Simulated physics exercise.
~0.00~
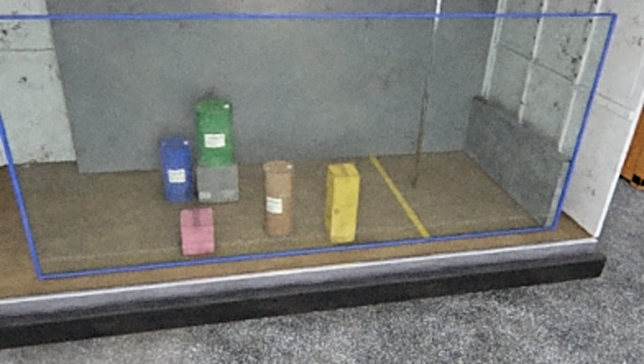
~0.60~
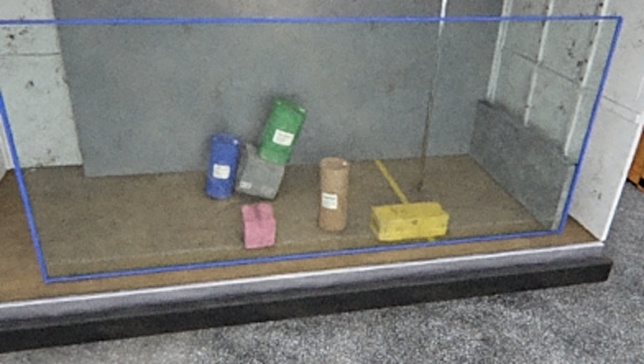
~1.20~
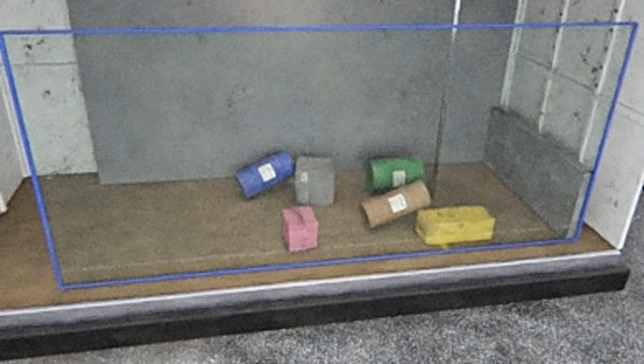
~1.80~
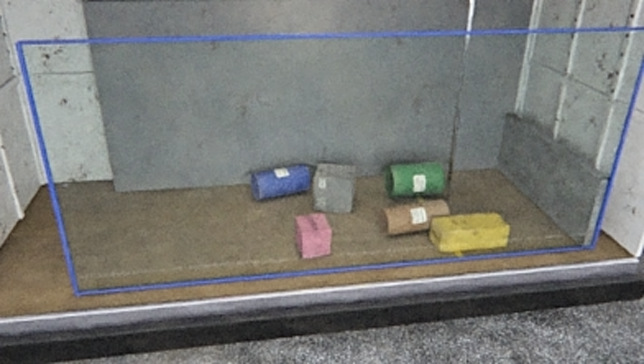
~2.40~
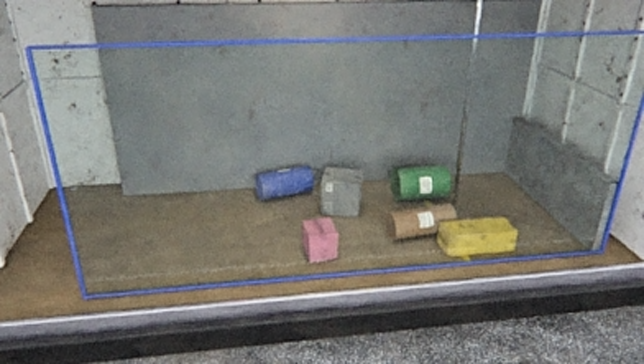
At the start, blue, green and brown drums, a yellow tall box, and pink and grey cartons stand in a grey-walled bay, the green drum resting on the grey carton and a yellow line crossing the floor. The things shift right as the green drum leans, the grey carton tilts and the yellow box topples onto its side. Next, the green drum drops to the floor, and the blue and brown drums tip over too. The view drifts left while everything settles. Finally, all lie still, the yellow box beyond the line and the others short of it.
